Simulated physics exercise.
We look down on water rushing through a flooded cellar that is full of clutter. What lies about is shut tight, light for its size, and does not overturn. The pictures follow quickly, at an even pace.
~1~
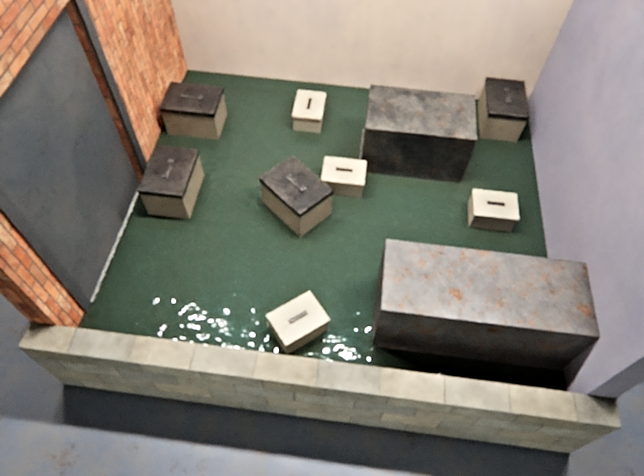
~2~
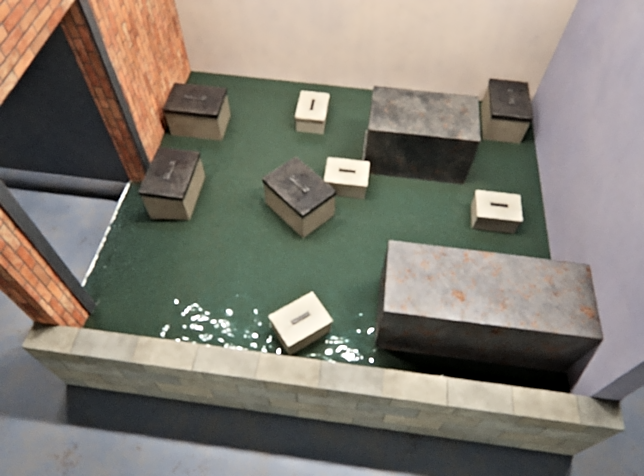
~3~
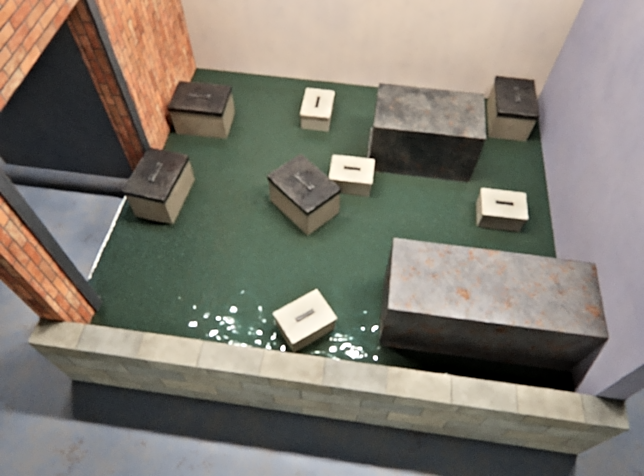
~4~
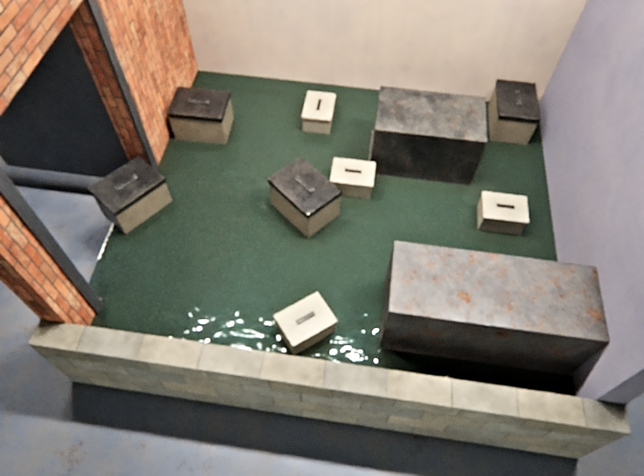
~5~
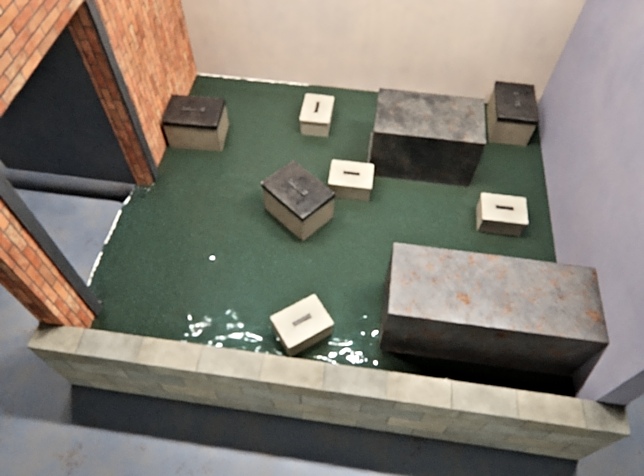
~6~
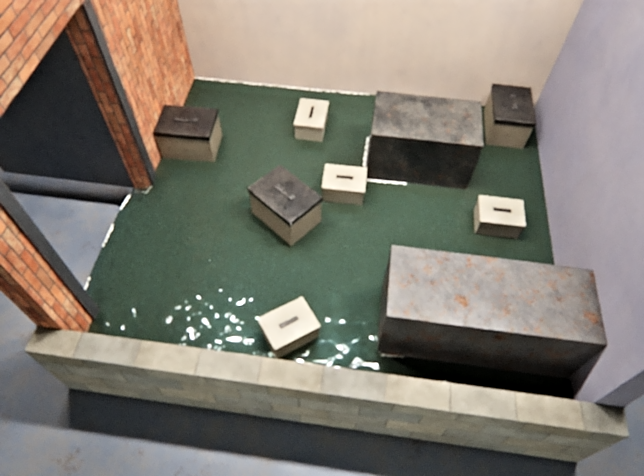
The clip opens on dark-lidded and pale boxes floating in green water beside large dark blocks, as a dark panel in the left brick wall gives way to an opening. The nearest dark-lidded box drifts left to the opening and disappears from view, then the central one and nearby boxes shift slightly left.
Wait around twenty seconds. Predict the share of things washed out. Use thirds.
It is two thirds or above.
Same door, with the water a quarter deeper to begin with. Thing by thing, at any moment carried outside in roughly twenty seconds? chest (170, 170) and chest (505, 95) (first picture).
In that order: Through, still in.
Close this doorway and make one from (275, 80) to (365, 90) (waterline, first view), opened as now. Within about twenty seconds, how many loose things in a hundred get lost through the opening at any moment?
Roughly 90 per cent.
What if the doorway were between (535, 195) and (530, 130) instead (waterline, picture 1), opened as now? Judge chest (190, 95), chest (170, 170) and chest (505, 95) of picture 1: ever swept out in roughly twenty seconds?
In turn: No, stays, through.
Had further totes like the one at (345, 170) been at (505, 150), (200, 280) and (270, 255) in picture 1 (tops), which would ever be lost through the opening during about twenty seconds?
As listed: Kept in, through, out.
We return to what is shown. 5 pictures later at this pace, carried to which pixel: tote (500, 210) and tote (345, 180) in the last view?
Around (476, 217) and (298, 188).
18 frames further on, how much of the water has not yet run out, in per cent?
Roughly 56 per cent.
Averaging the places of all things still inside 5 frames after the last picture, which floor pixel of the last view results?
Around (312, 214).
A moment on, 1 of 8 are out; 7 afloat.
Next, 4 of 8 are out; 4 afloat.
Later, 6 of 8 are out; 2 afloat.
In the end, 6 of 8 are out; 2 afloat.
